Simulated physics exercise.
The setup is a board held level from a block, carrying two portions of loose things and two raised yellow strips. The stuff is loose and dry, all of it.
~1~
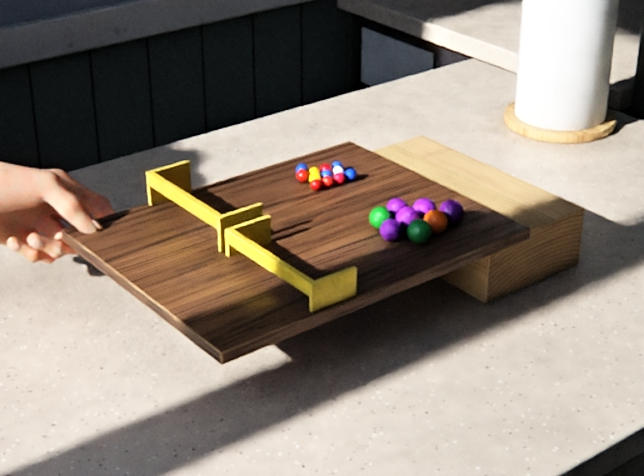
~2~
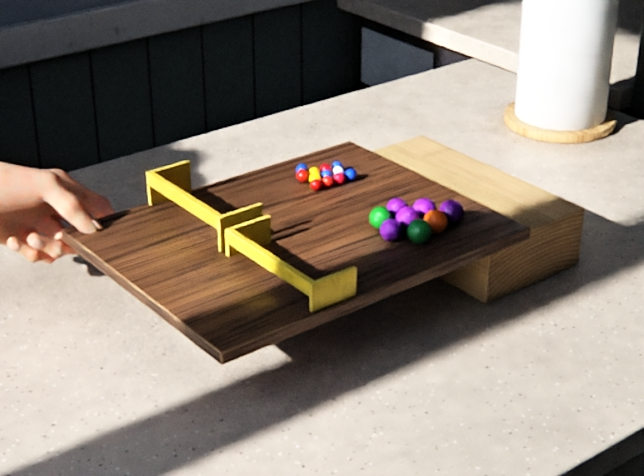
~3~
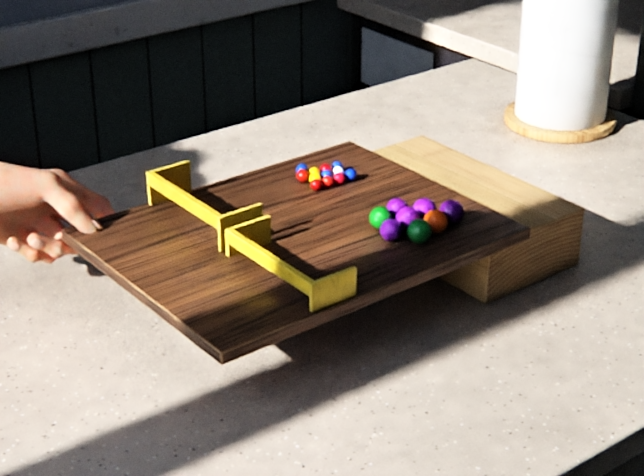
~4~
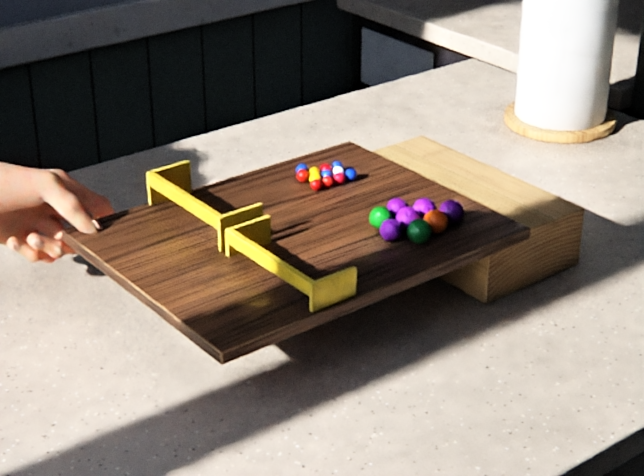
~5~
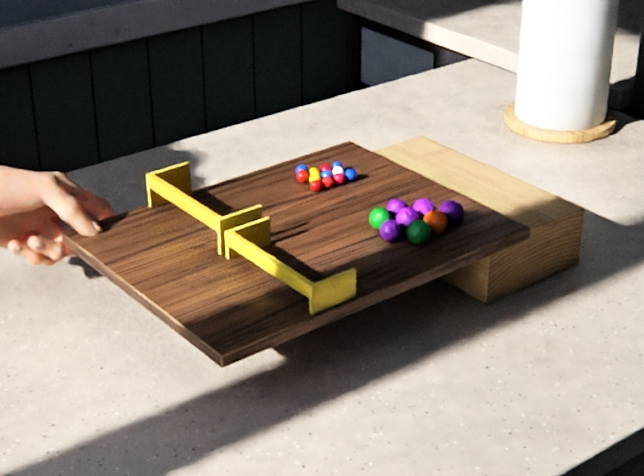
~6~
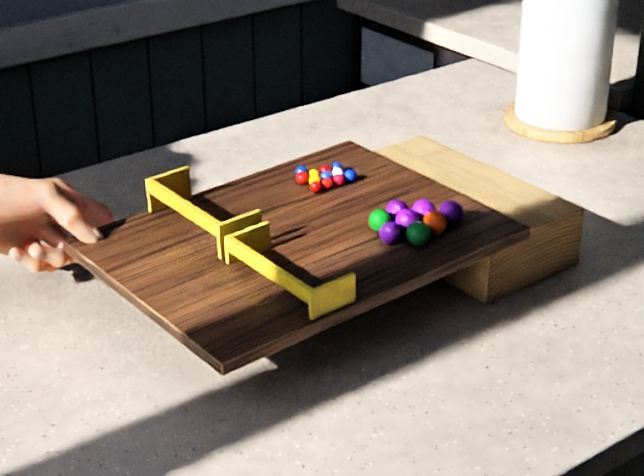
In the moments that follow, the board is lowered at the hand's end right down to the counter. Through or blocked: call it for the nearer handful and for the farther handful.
Nearer handful - blocked, farther handful - through.
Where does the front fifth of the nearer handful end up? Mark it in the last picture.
About (267, 299).
Then, 0.44 s after the last picture, board sloping at 9°; nearer handful on its way down; farther handful on its way down.
Then, 0.83 s after the last picture, board resting at 12°; nearer handful has reached its gate; farther handful about half past its gate.
Then, 1.16 s after the last picture, board resting at 12°; nearer handful has reached its gate; farther handful all past its gate.
By the end, board resting at 12°; nearer handful gathered behind its gate; farther handful all past its gate.
